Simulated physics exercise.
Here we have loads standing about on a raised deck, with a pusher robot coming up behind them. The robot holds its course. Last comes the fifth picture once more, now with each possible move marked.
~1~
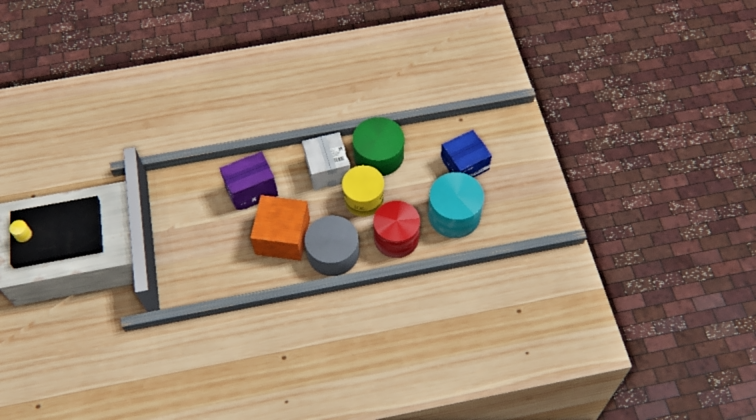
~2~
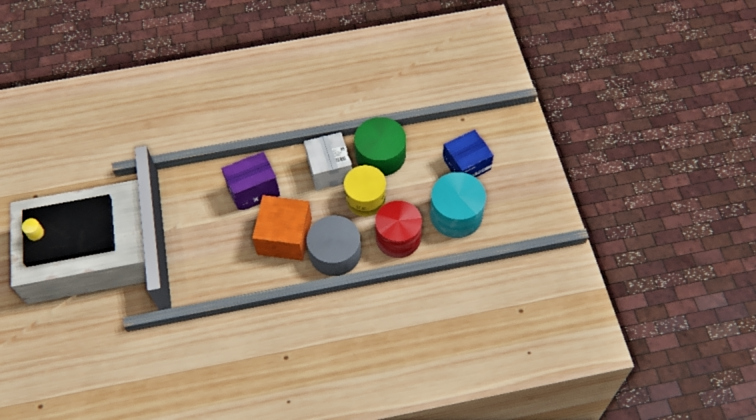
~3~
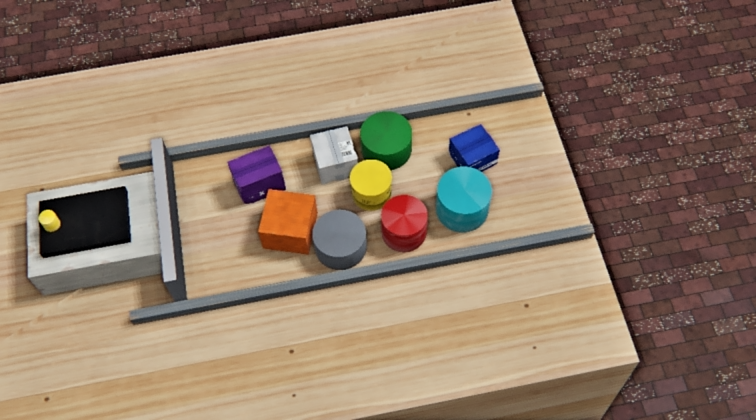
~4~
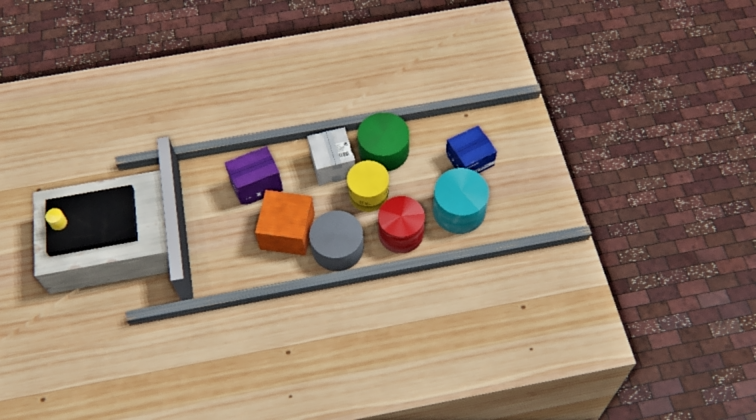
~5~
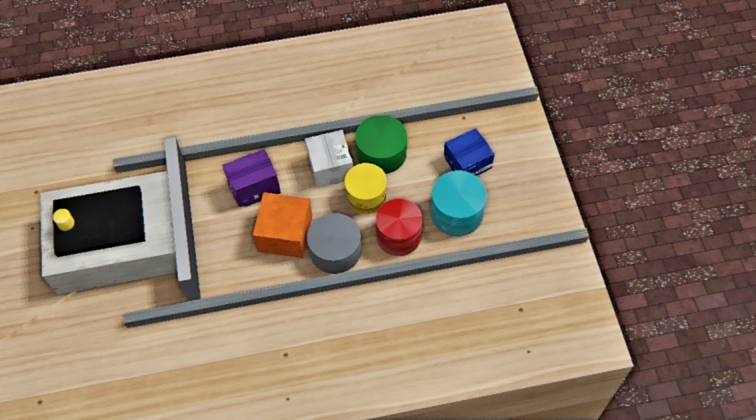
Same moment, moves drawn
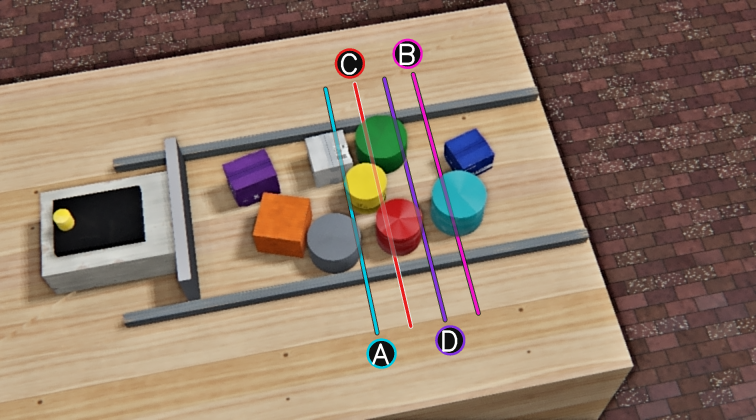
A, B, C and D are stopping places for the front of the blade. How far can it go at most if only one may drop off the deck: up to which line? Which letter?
The farthest such stop is B.
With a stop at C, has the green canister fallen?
No.
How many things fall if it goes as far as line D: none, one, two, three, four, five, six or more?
By then, none.
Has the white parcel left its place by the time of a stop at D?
Yes.
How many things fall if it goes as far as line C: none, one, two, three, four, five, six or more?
In all, none.
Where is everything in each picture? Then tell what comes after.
The first frame shows green canister (379, 147); purple box (249, 182); white parcel (327, 161).
The second frame shows robot (75, 228); red canister (398, 229).
The third frame shows robot (91, 220); grey canister (340, 240).
The fourth frame shows robot (98, 218); orange crate (285, 222).
The fifth frame shows robot (105, 219); green canister (382, 145); purple box (252, 179); white parcel (330, 159).
On the marked copy, A at (349, 202); B at (443, 185); C at (381, 196); D at (413, 190).
With B. Early on, robot (203, 201); grey canister (362, 242); red canister (410, 227).
Further on, robot (299, 184); blue box (499, 157); turquoise canister (495, 197).
At the end, robot (372, 172); turquoise canister (564, 184); green canister (536, 114); none fallen.
As for the rest, A is within the limit but short; C is within the limit but short; D is within the limit but short.
